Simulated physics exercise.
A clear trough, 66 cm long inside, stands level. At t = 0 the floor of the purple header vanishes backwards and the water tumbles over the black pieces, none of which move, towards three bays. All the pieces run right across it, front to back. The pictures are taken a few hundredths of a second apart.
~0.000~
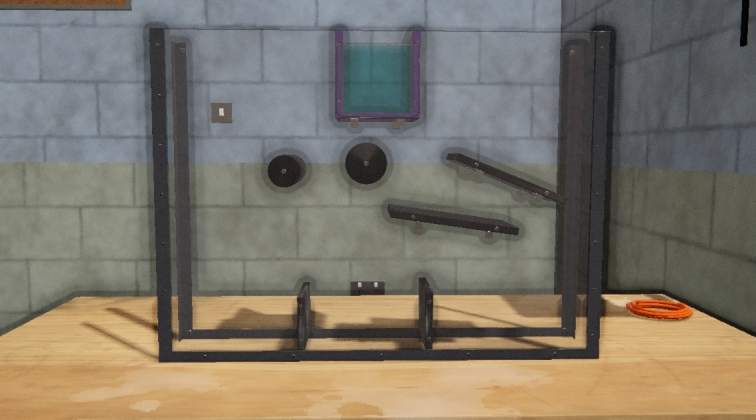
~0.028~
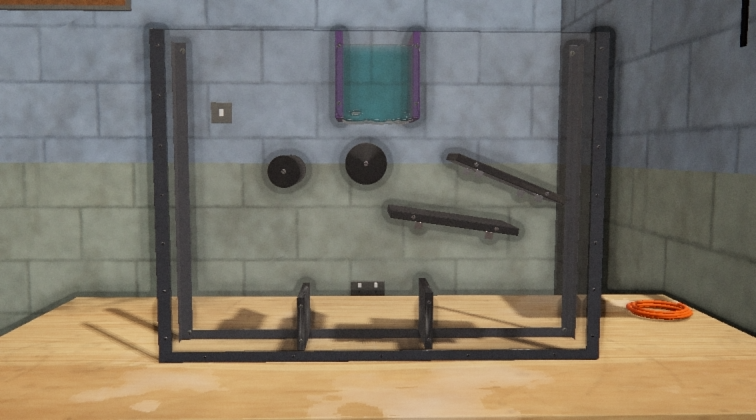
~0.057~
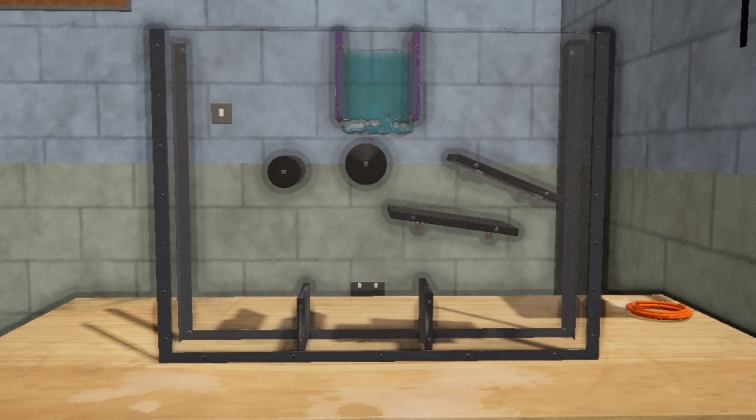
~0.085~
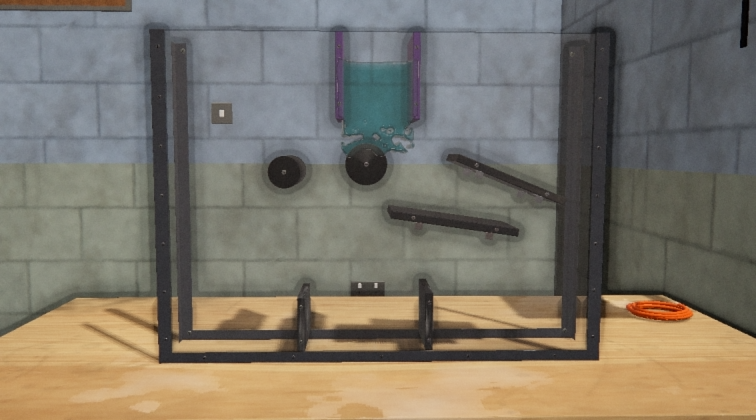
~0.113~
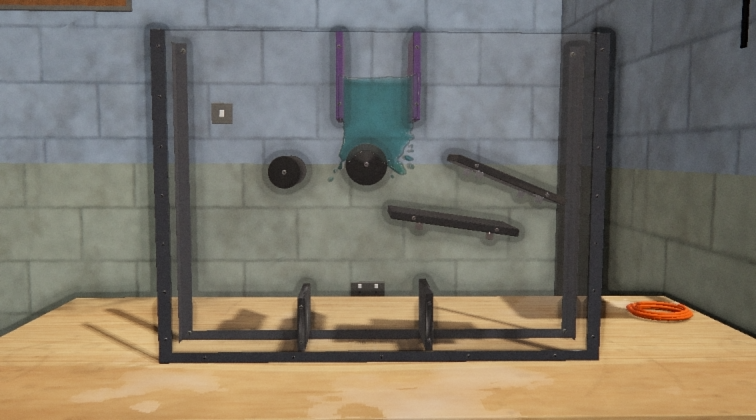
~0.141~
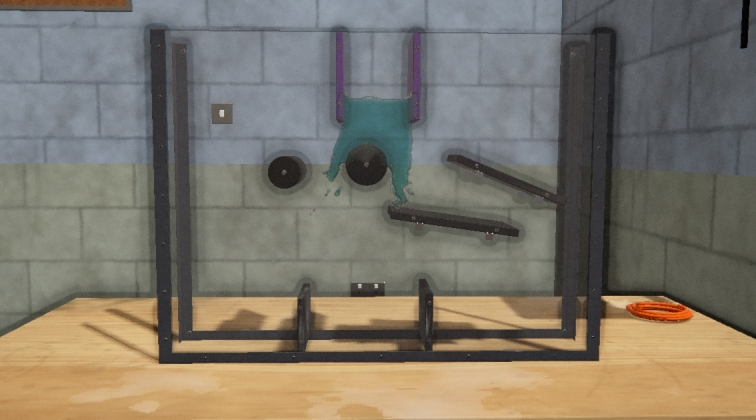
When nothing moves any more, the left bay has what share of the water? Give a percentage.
Close to 50 per cent of it.
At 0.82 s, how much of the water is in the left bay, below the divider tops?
Near 48 in a hundred.
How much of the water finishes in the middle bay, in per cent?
Near 8 in a hundred.
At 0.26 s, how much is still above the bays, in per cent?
About 90 per cent.
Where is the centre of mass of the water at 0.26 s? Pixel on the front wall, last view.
Near (384, 222).
By 0.26 s the bays hold 10, 0 and 0 per cent, with 90 still above them.
By 0.42 s the bays hold 45, 2 and 16 per cent, with 37 still above them.
By 0.82 s the bays hold 49, 7 and 39 per cent, with 6 still above them.
At rest it is 49 per cent left, 7 middle, 43 right.
